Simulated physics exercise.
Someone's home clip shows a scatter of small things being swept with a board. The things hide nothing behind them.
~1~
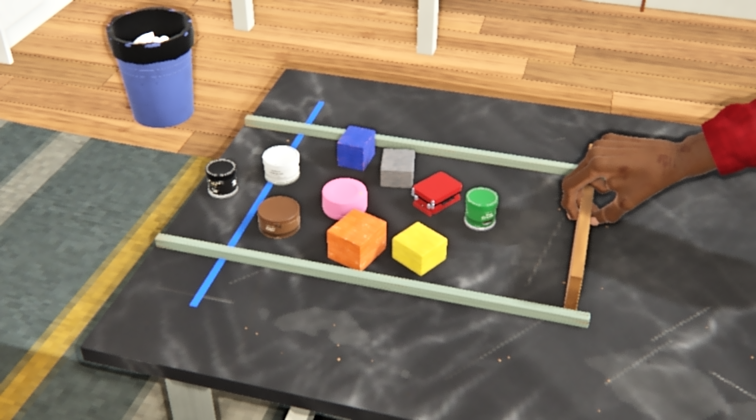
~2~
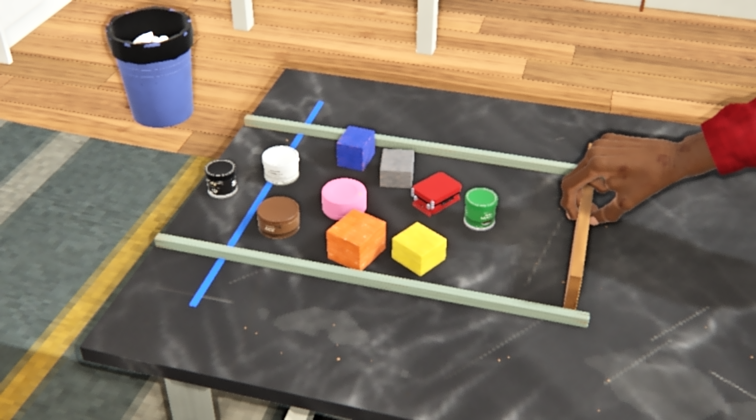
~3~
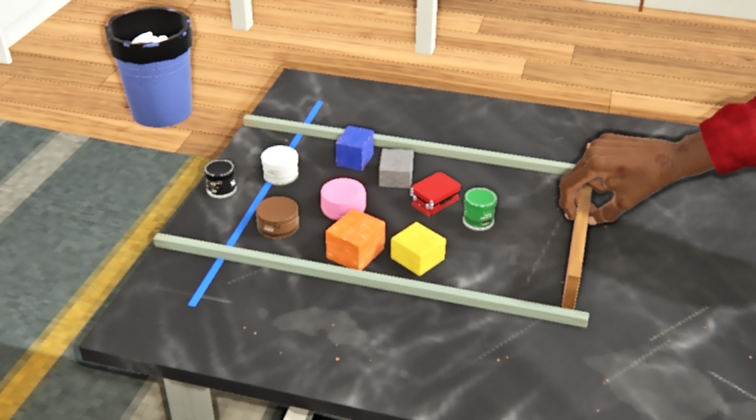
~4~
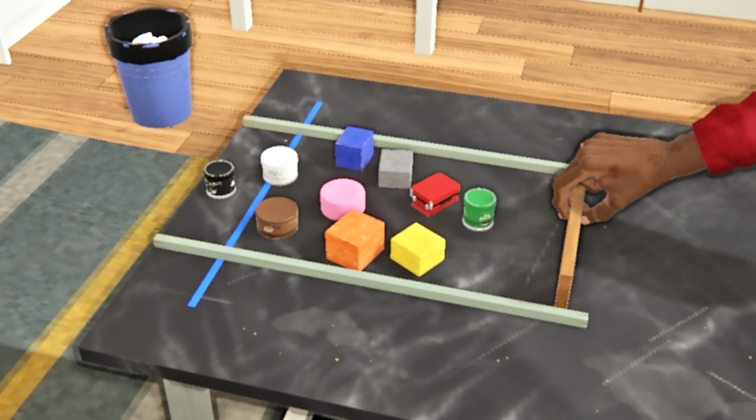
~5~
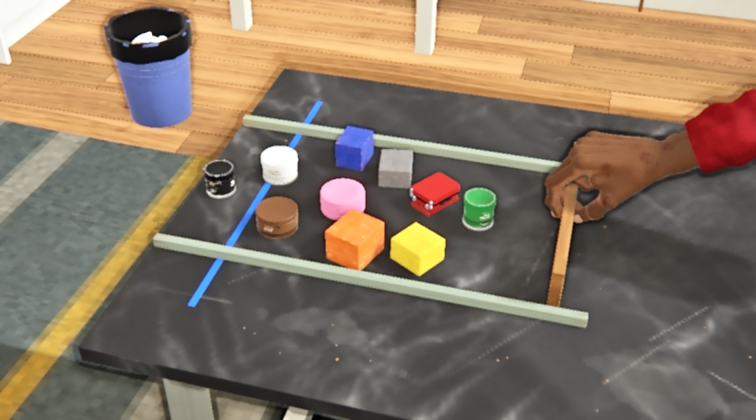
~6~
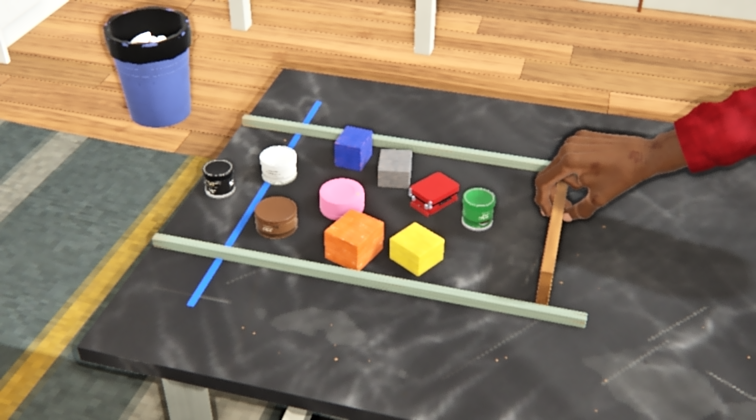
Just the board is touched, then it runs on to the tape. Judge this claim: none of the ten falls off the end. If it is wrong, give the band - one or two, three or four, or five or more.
Just one or two tumble.
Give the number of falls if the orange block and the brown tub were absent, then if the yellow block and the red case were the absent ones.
The number fallen is 1, and in the other try 0.
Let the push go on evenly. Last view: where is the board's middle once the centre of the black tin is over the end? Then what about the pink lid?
The middle is at (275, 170) when it's the black tin, and at (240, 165) when it's the pink lid.
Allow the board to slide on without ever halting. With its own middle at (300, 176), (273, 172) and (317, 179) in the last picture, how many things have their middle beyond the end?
Taking the three positions in turn, the counts come to 0, 2 and 0.
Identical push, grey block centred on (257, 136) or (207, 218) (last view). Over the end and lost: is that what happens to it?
In the two tries the grey block is not knocked off and ends up below, in that order.
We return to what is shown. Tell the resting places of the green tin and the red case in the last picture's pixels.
Roughly (246, 181), and the other roughly (256, 164).
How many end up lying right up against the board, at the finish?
The count comes out at 4.
Soon after, none off yet; black tin at rest near (219, 179); white tin at rest near (279, 166); brown tub at rest near (276, 218).
Then, none off yet; black tin at rest near (219, 179); white tin moving near (268, 164); brown tub moved well along near (205, 204).
By the end, the number that fall off is one or two; fallen, brown tub and black tin.
